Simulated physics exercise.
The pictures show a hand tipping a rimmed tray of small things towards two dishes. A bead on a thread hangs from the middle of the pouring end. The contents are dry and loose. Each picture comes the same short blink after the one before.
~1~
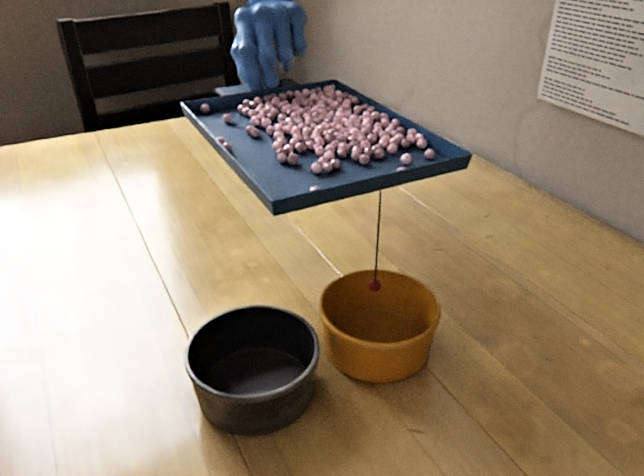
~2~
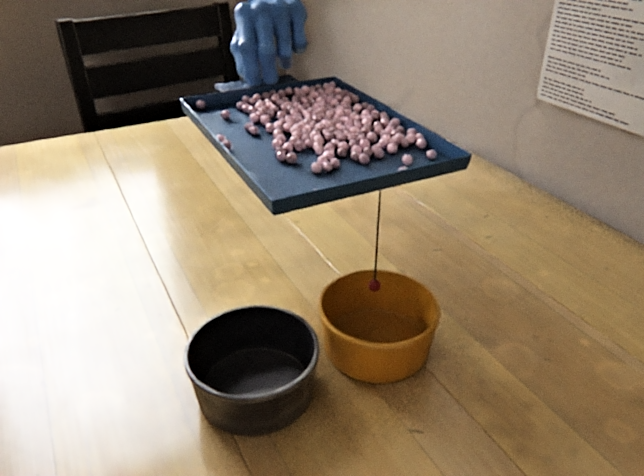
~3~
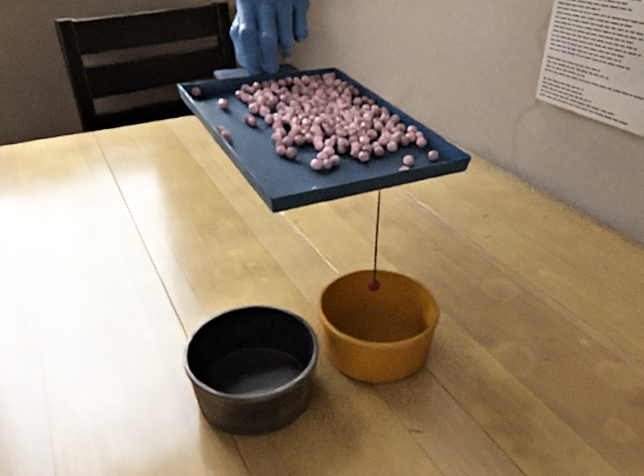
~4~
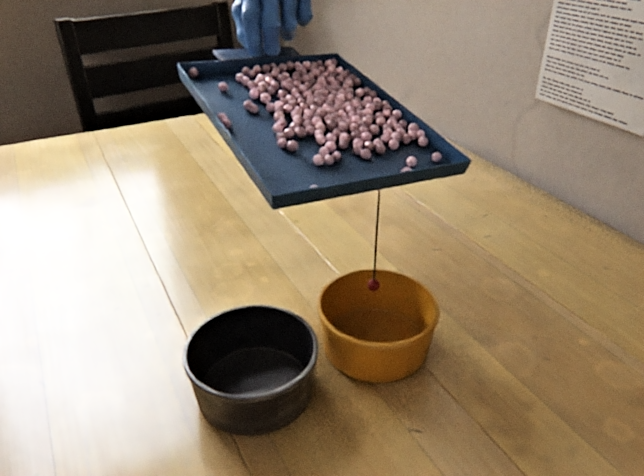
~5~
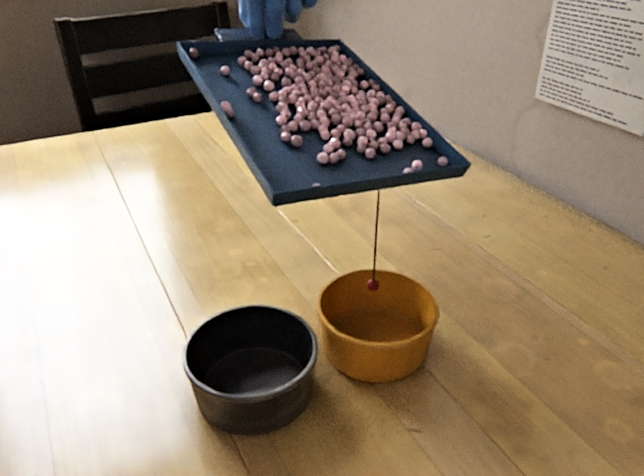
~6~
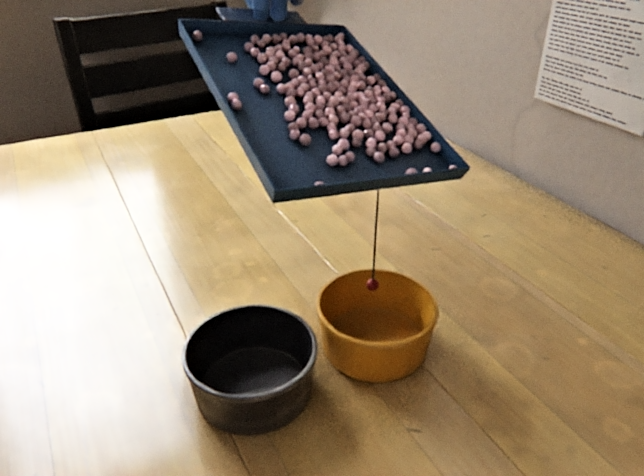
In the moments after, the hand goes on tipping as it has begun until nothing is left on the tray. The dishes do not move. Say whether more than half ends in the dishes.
They take under half between them.
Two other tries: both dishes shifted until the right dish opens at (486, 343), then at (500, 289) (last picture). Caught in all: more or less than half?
First below a half, then most of it.
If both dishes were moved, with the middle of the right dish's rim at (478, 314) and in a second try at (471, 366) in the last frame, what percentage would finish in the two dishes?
About 60 and 0 per cent.
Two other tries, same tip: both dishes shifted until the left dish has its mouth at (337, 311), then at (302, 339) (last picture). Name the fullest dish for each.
One: The dish on the right. Two: The right one.
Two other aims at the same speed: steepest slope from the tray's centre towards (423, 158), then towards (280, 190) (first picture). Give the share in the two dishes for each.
About 0 and 80 per cent.
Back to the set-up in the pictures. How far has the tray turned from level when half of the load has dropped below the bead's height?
At some 90 degrees.
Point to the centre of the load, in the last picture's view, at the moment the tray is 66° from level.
Around (428, 164).
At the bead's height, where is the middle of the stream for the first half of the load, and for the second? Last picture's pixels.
At about (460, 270), then at (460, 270).
Soon after the last picture, tray tipped steeply; most on the tray; a stray few in the right dish; a small part outside both; about a quarter in the air.
A little later, tray tipped past a quarter turn; a stray few on the tray; a small part in the right dish; about two thirds outside both; a small part in the air.
Later still, tray tipped past a quarter turn; a small part in the right dish; most outside both.
By the end, tray tipped past a quarter turn; none in the left dish; a small part in the right dish; most outside both.
